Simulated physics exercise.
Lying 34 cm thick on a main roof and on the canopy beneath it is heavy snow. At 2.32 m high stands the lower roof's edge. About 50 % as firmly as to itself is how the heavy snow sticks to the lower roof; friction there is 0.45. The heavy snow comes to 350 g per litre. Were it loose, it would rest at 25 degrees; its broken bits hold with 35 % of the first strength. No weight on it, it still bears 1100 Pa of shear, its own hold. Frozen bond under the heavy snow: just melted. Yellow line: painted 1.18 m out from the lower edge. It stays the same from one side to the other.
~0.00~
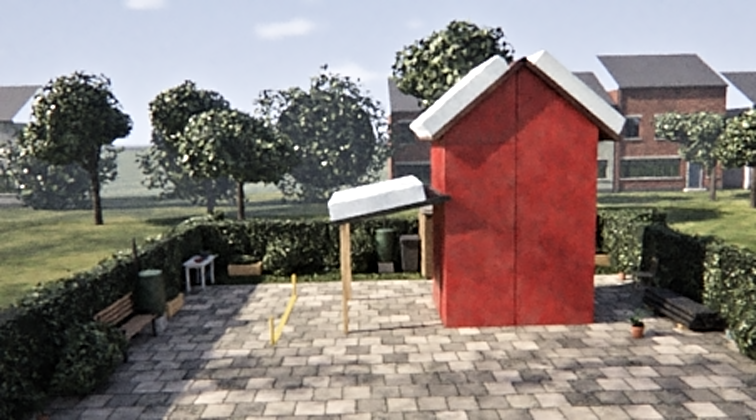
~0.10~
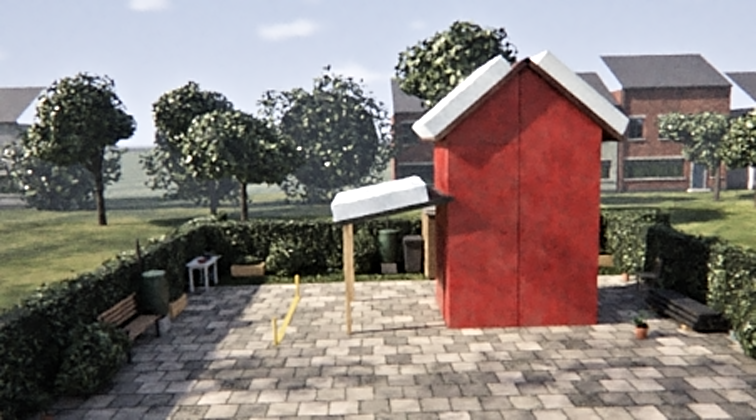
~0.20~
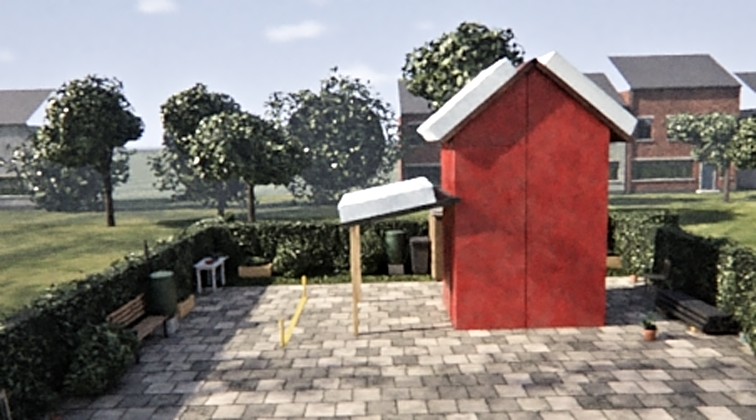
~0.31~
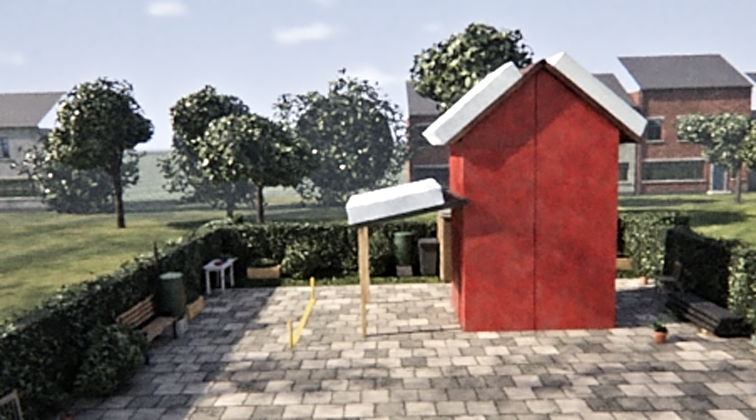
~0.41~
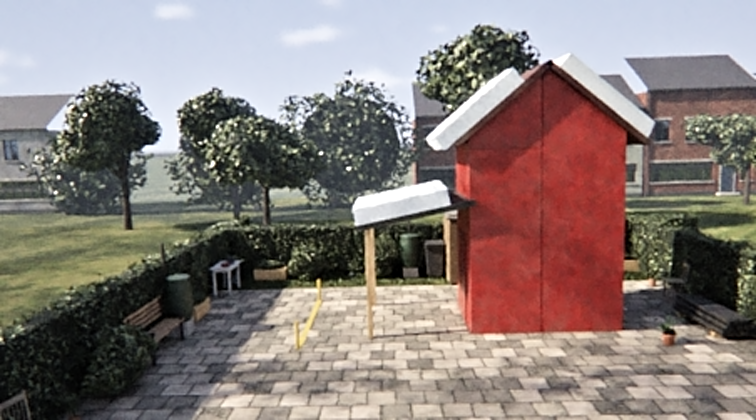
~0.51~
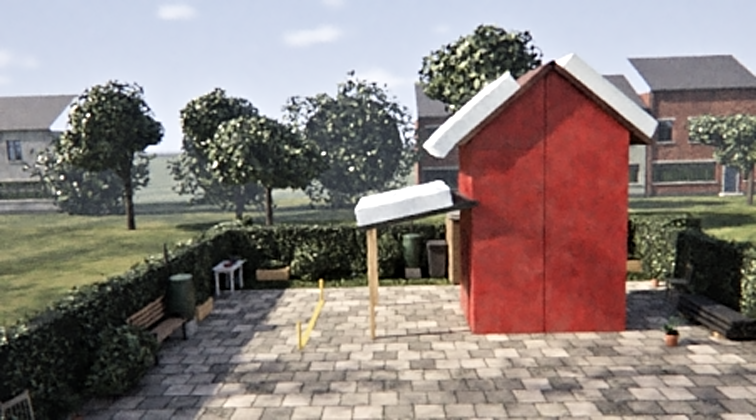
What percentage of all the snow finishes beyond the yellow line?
About 5 %.
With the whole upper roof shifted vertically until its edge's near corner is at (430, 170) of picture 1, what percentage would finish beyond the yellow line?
0 %.
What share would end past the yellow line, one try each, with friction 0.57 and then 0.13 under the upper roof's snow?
It would be 0 % the first time and 8 % the second.
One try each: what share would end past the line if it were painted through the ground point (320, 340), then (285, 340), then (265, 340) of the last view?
10 %, then 0 %, then 0 %.
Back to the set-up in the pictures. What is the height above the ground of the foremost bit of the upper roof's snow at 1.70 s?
Some 1.8 m.
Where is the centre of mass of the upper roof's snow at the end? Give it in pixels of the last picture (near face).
Close to (371, 249) in the last picture.
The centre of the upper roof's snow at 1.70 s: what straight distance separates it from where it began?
It is around 2.8 m from where it started.
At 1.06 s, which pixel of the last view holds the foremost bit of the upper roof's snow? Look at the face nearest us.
At about (391, 194).
After 1.06 s, none is below the lower edge and 0 % is past the line.
After 1.70 s, none is below the lower edge and 0 % is past the line.
After 2.35 s, 24 % is below the lower edge and 0 % is past the line.
After 3.00 s, 27 % is below the lower edge and 5 % is past the line.
After 3.30 s, at the end, 27 % is below the lower edge and 5 % is past the line.
